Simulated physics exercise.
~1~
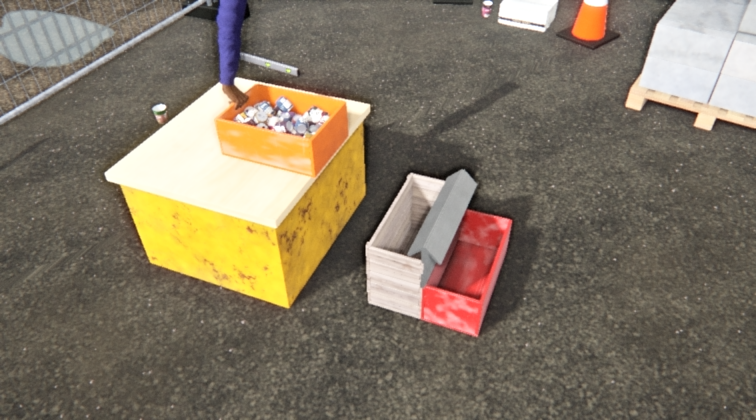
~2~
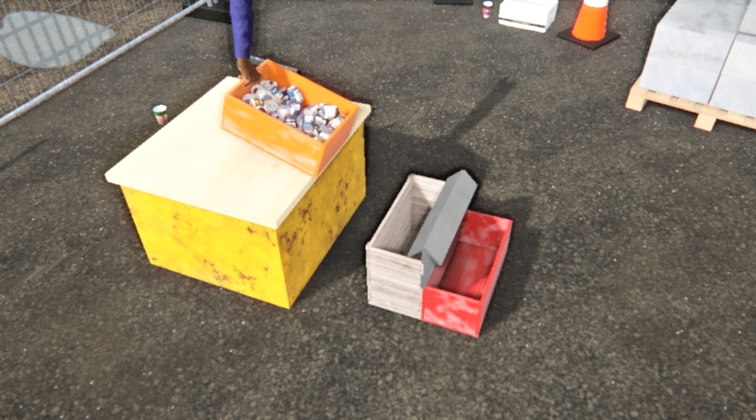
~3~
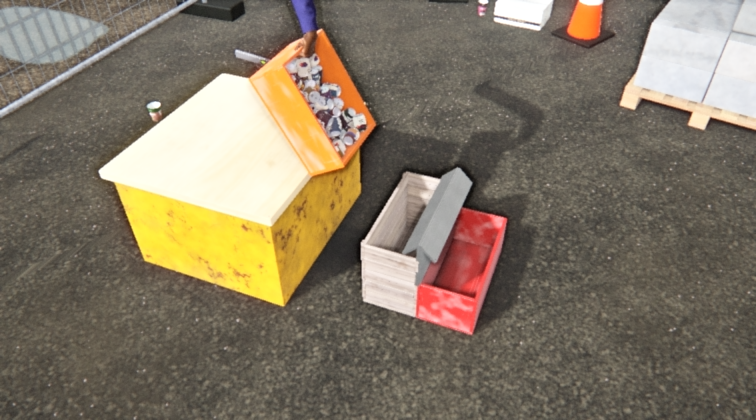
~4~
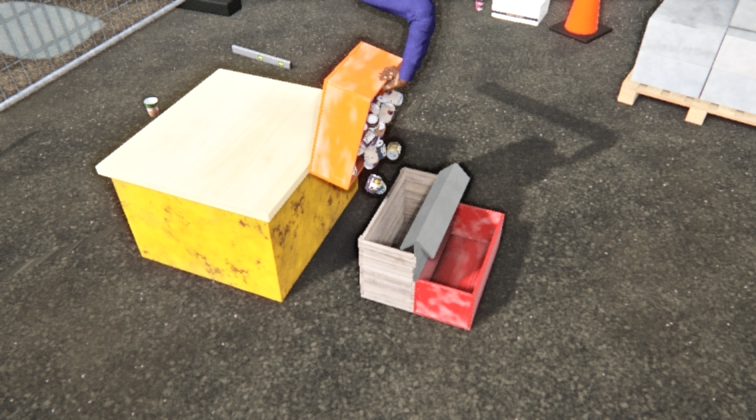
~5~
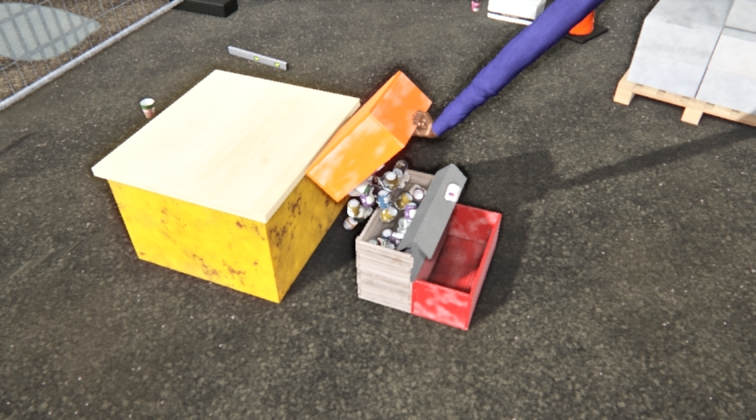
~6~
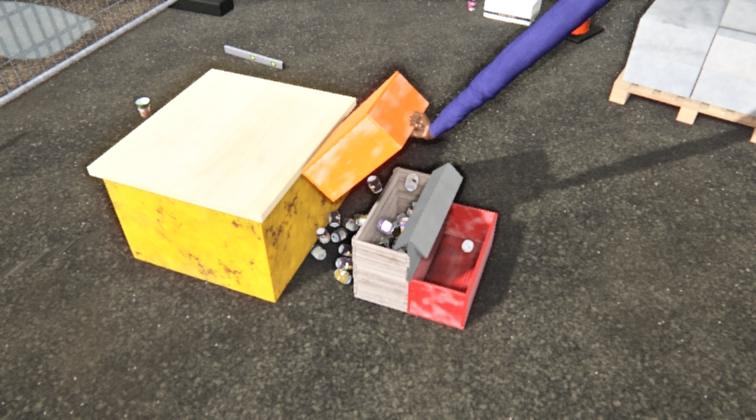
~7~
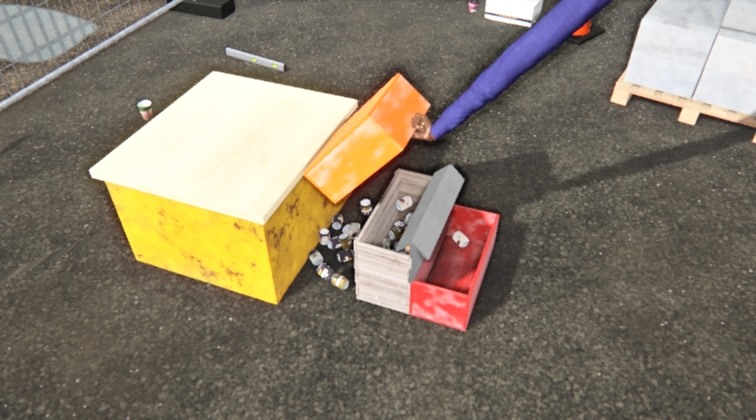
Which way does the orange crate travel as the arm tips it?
The orange crate moves to the right, going over the edge of the yellow bench towards the wooden tub.
